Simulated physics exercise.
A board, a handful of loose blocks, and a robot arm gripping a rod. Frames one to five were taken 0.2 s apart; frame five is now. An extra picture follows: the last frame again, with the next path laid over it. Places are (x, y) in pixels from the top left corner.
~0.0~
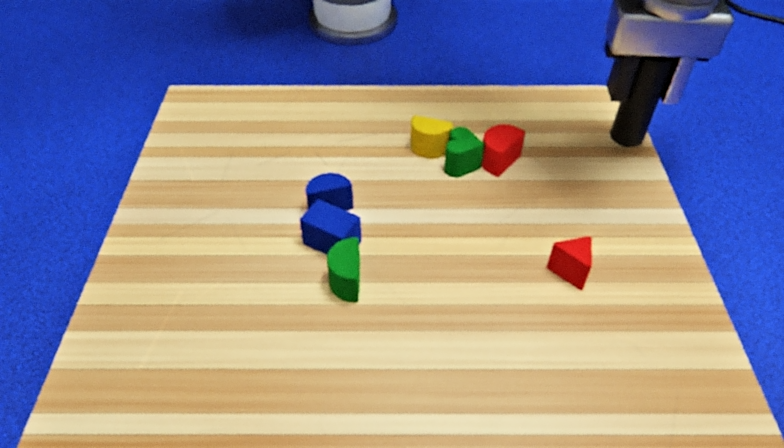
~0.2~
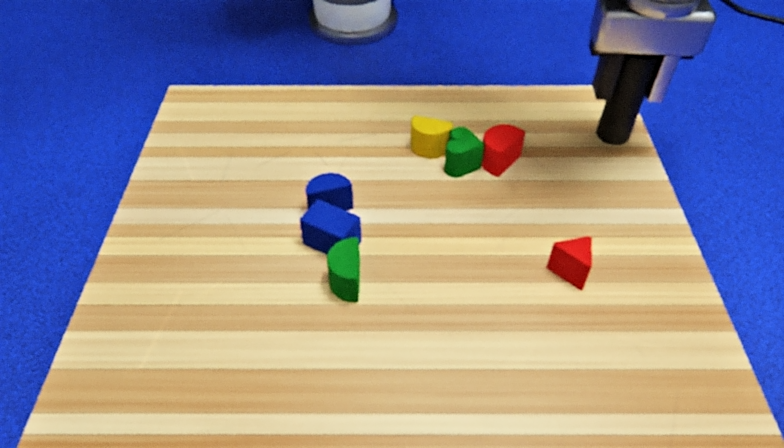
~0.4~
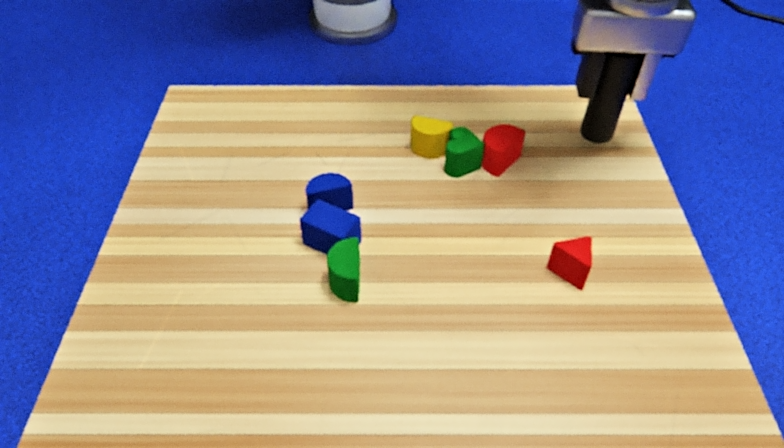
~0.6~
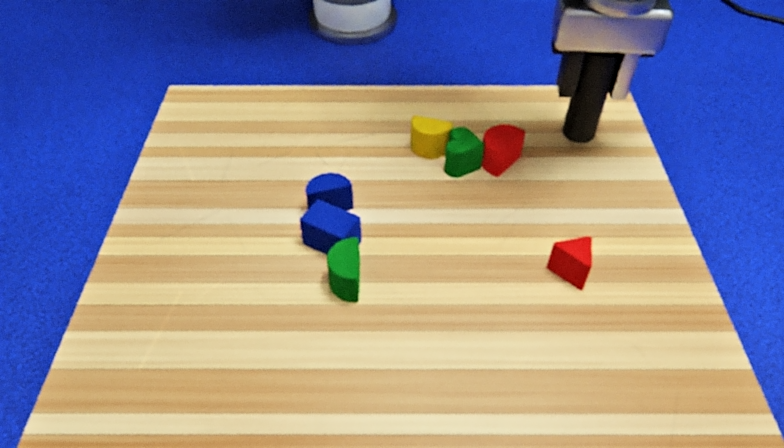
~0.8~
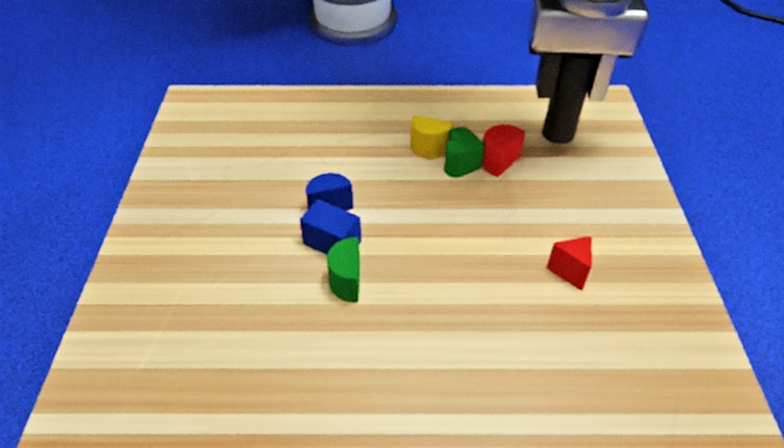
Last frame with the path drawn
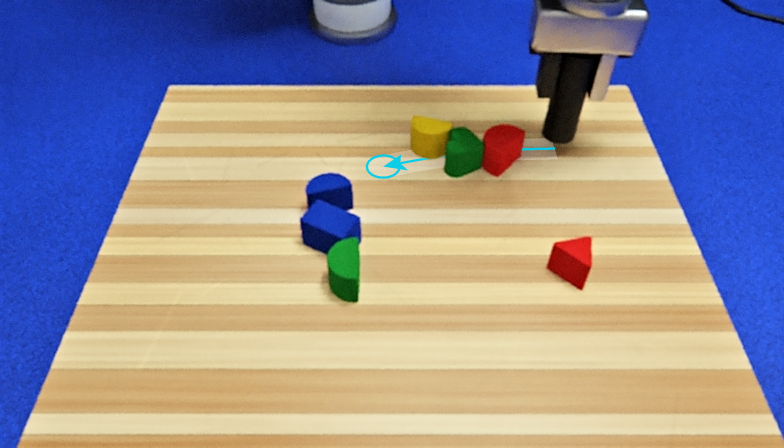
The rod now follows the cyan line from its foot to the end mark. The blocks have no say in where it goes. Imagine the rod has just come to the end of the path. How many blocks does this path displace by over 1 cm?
Here I'd predict at least three blocks moving more than 1 cm.
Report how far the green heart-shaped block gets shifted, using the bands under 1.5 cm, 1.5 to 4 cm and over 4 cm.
Beyond 4 cm.
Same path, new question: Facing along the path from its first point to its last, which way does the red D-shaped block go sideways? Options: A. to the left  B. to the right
(A)
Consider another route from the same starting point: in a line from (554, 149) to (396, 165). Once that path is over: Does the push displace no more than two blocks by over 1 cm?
Final answer: No.
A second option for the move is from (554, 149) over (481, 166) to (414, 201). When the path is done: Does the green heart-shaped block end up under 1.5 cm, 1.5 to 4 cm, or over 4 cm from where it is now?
Past 4 cm.
The line goes from (554, 149) over (469, 153) to (383, 166).
What follows on the original path. One third of the way, rod at (499, 136); green heart-shaped block at (442, 147), turned 40° clockwise; red D-shaped block at (477, 146), turned 40° anticlockwise.
Two thirds of the way, rod at (441, 142); yellow D-shaped block at (405, 124); green heart-shaped block at (415, 155), turned 55° clockwise; red D-shaped block at (458, 152).
At the end, rod at (383, 152); blue D-shaped block unmoved; yellow D-shaped block at (359, 121), turned 65° clockwise; green heart-shaped block at (393, 167); red D-shaped block at (457, 152), turned 135° anticlockwise.
